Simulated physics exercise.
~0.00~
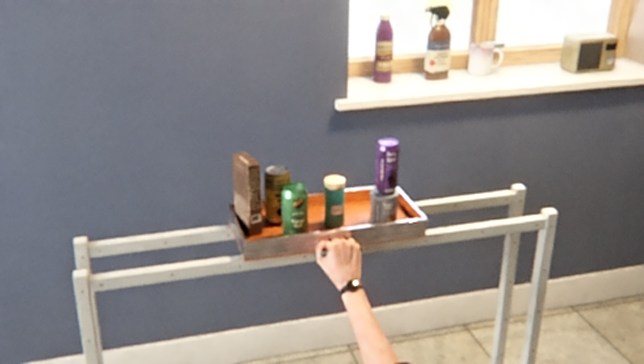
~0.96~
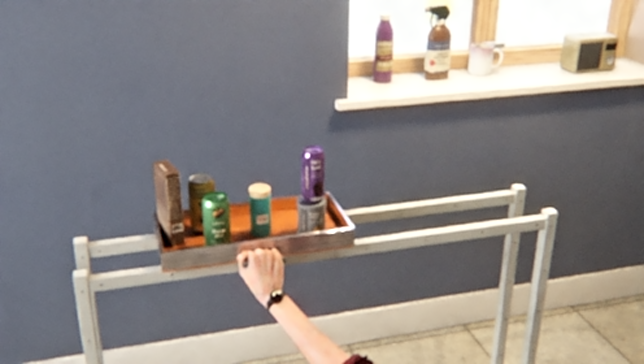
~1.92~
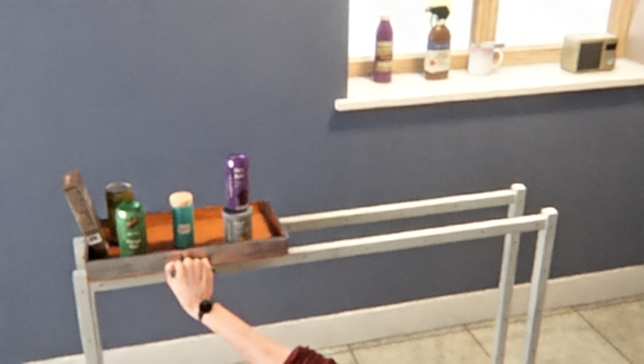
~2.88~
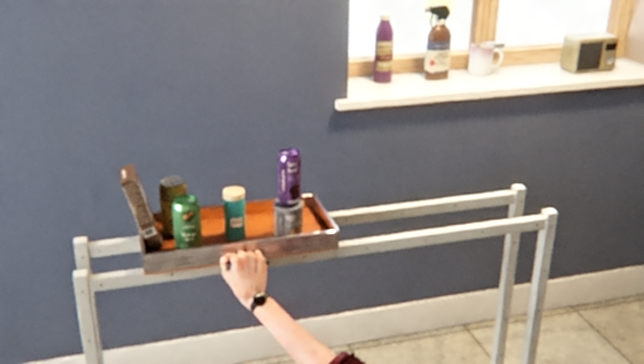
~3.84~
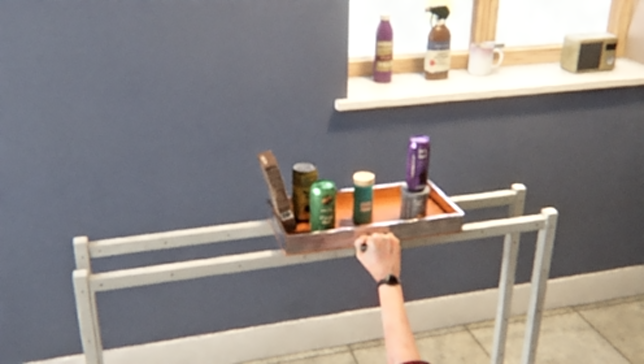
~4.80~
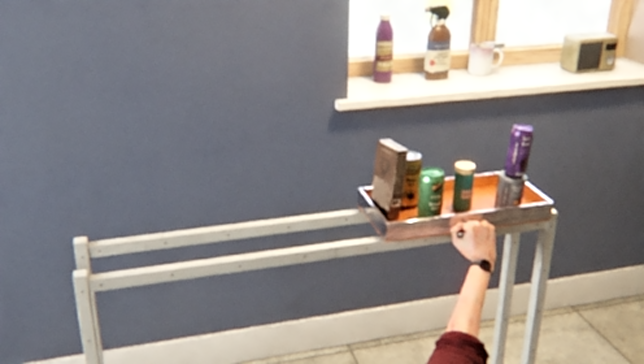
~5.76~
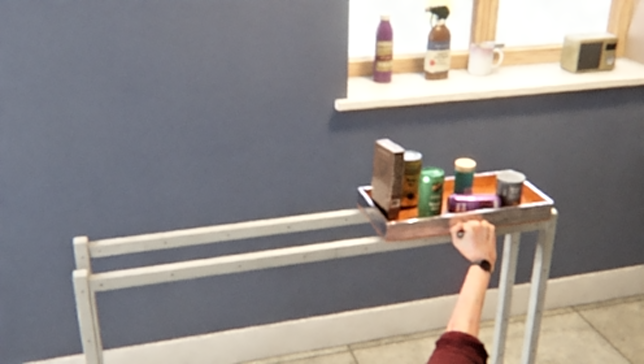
A purple can perched on a grey tin toppled onto its side in a sliding tray after a hand moved the tray left, then all the way right along the rails, while the brown packet tipped and straightened and the other items stayed standing.
